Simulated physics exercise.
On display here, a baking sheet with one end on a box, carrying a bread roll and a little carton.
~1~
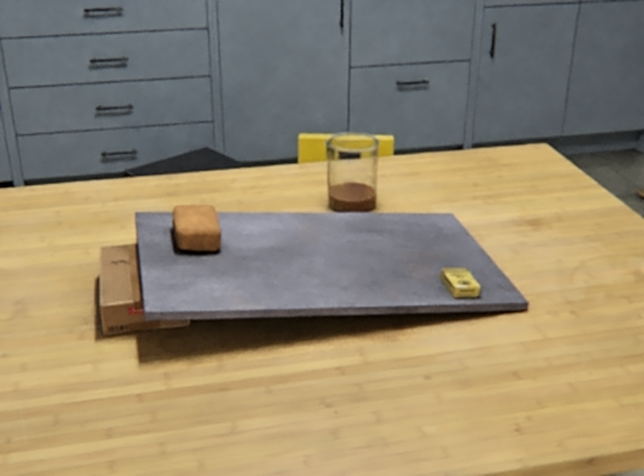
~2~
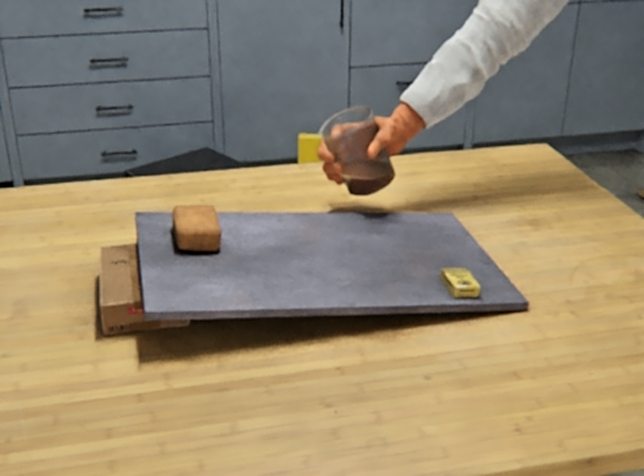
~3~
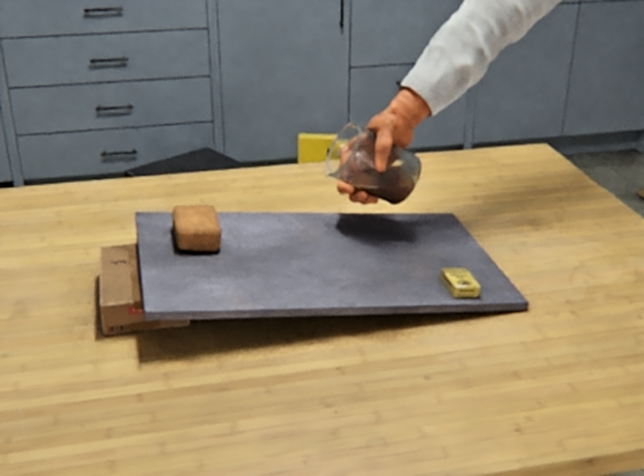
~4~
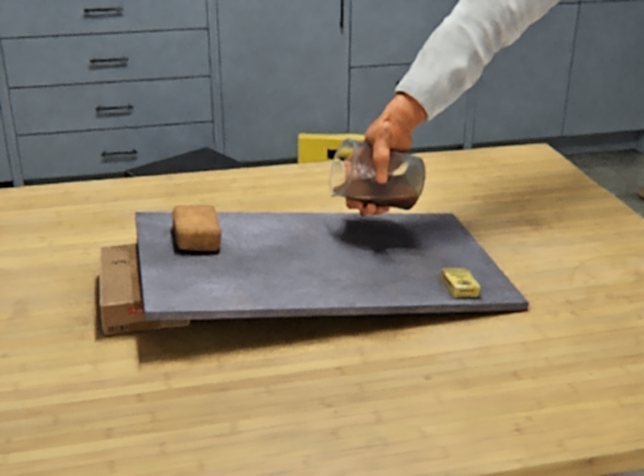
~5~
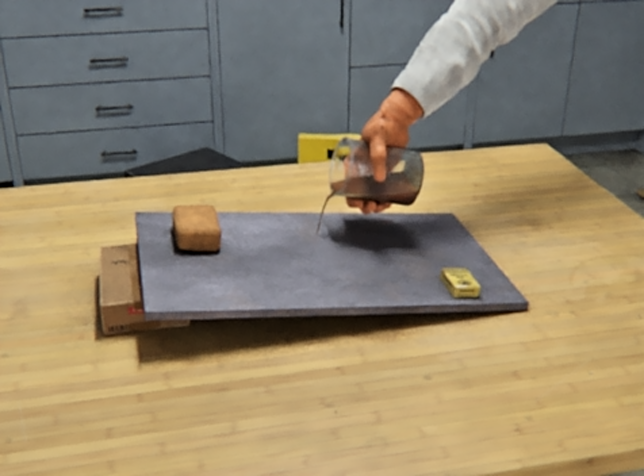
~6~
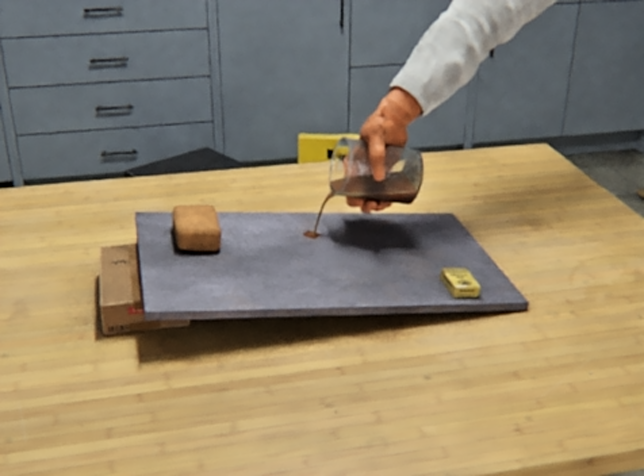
A hand lifting a beaker of brown liquid, tilting it leftward and pouring a thin stream onto a sloping baking sheet.
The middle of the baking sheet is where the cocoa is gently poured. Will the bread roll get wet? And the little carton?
Bread roll - no, it stays dry; little carton - no, it stays dry.
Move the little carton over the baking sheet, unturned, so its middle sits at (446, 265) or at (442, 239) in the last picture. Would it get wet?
It is missed at the first place and gets caught at the second.
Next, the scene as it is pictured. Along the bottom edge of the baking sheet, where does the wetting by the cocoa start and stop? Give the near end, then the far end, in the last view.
It's wet from (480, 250) at the near side to (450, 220) at the far side.
A moment on, it runs down to the right; the bread roll is untouched; the little carton is untouched.
Further on, it runs down to the right and off the end; the bread roll is untouched; the little carton is untouched.
When it is over, it runs down to the right and off the end; the bread roll is untouched; the little carton is untouched.
